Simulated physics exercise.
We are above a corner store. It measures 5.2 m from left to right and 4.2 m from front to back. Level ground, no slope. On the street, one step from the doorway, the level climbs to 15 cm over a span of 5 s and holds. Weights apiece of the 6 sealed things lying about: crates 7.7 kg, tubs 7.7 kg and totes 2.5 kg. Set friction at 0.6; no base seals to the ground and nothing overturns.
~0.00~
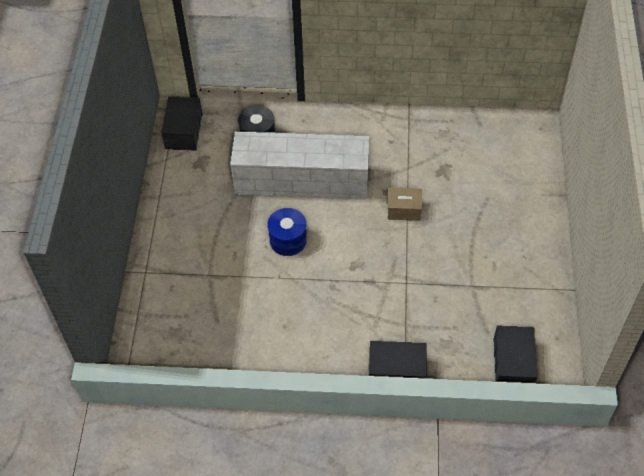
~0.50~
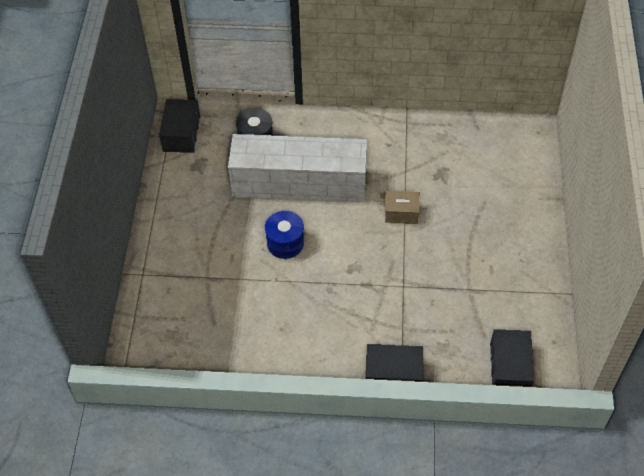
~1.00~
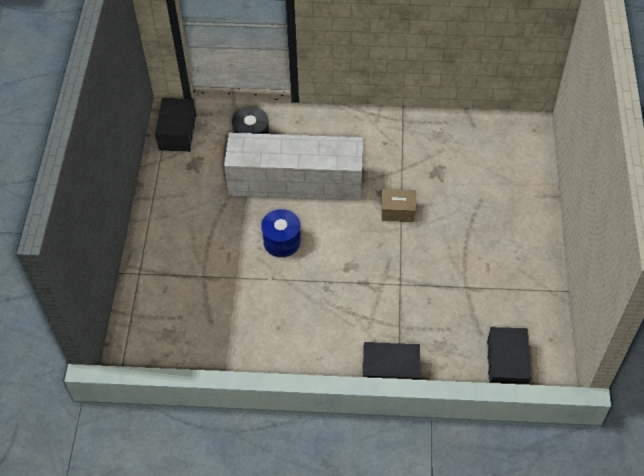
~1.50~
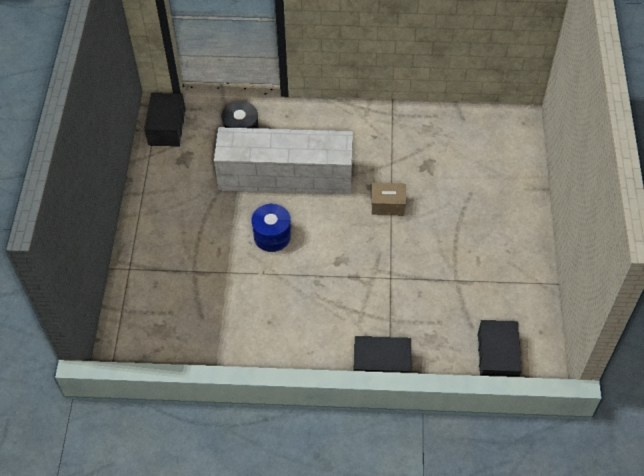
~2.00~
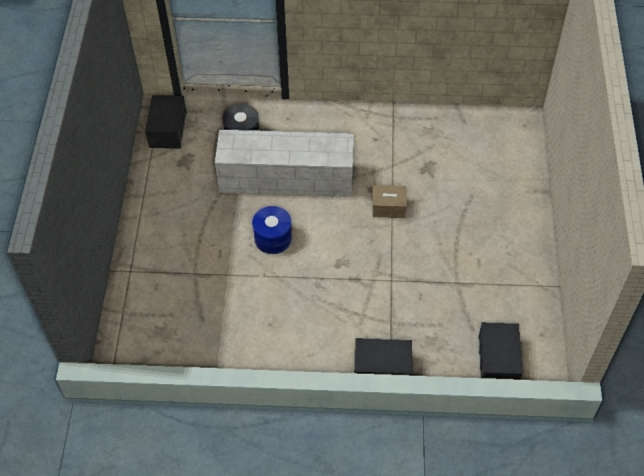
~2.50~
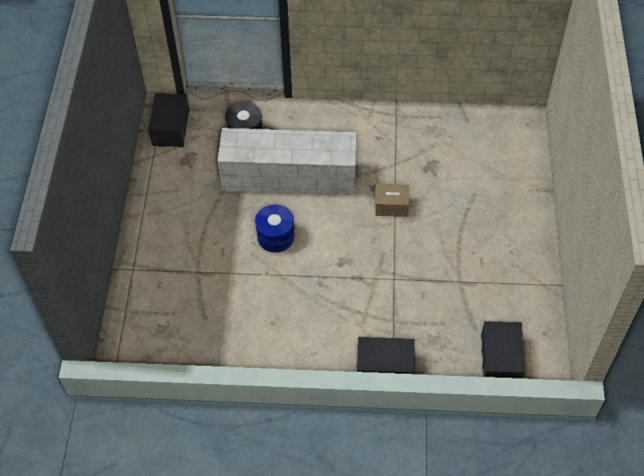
To begin with, a blue tub, a small brown box and several dark containers sit around a pale block counter in a walled room, seen from above. The ground outside turns from brownish grey to blue-grey, then the view shifts slightly, while everything inside stays in place.
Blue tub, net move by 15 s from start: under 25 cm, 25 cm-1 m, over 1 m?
It winds up nearby.
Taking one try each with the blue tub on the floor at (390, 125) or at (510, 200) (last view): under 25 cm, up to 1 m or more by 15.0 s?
Run 1 - well off; run 2 - short shift.
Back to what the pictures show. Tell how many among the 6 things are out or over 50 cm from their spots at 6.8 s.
By that point, 0.
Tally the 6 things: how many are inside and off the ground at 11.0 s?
Total: 1.
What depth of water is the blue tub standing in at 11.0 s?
Depth: About 1 cm.
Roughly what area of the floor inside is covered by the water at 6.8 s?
I'd estimate close to 9.5 m2.
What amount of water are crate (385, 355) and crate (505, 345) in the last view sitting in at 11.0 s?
Roughly 3 and 1 cm.
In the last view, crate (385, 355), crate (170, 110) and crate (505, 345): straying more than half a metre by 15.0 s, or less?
Order as asked: Above, above, within.
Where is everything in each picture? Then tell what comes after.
The blue tub at (287, 224) rests on the ground; water covers 0.0 m2; 0 of 6 have shifted, in the first picture.
The blue tub at (284, 227) rests on the ground; water covers 0.0 m2; 0 of 6 have shifted, in the second picture.
The blue tub at (281, 225), on the bottom; water covers 0.0 m2; 0 of 6 have shifted, in the third picture.
The blue tub at (271, 220) rests on the ground; 0.0 m2 under water; 0 of 6 have shifted, in the fourth picture.
The blue tub at (272, 222) rests on the ground; water covers 0.0 m2; 0 of 6 have shifted, in the fifth picture.
The blue tub at (274, 220), on the bottom; 0.0 m2 under water; 0 of 6 have shifted, in the sixth picture.
After 3.5 s the blue tub is near (274, 220), 0.0 m from its start, aground; 0 afloat.
After 6.8 s the blue tub is near (274, 220), 0.0 m from its start, aground; 1 afloat.
After 11.0 s the blue tub is near (274, 220), 0.0 m from its start, aground; 1 afloat.
After 15.0 s the blue tub is near (274, 220), 0.0 m from its start, aground; 5 afloat.
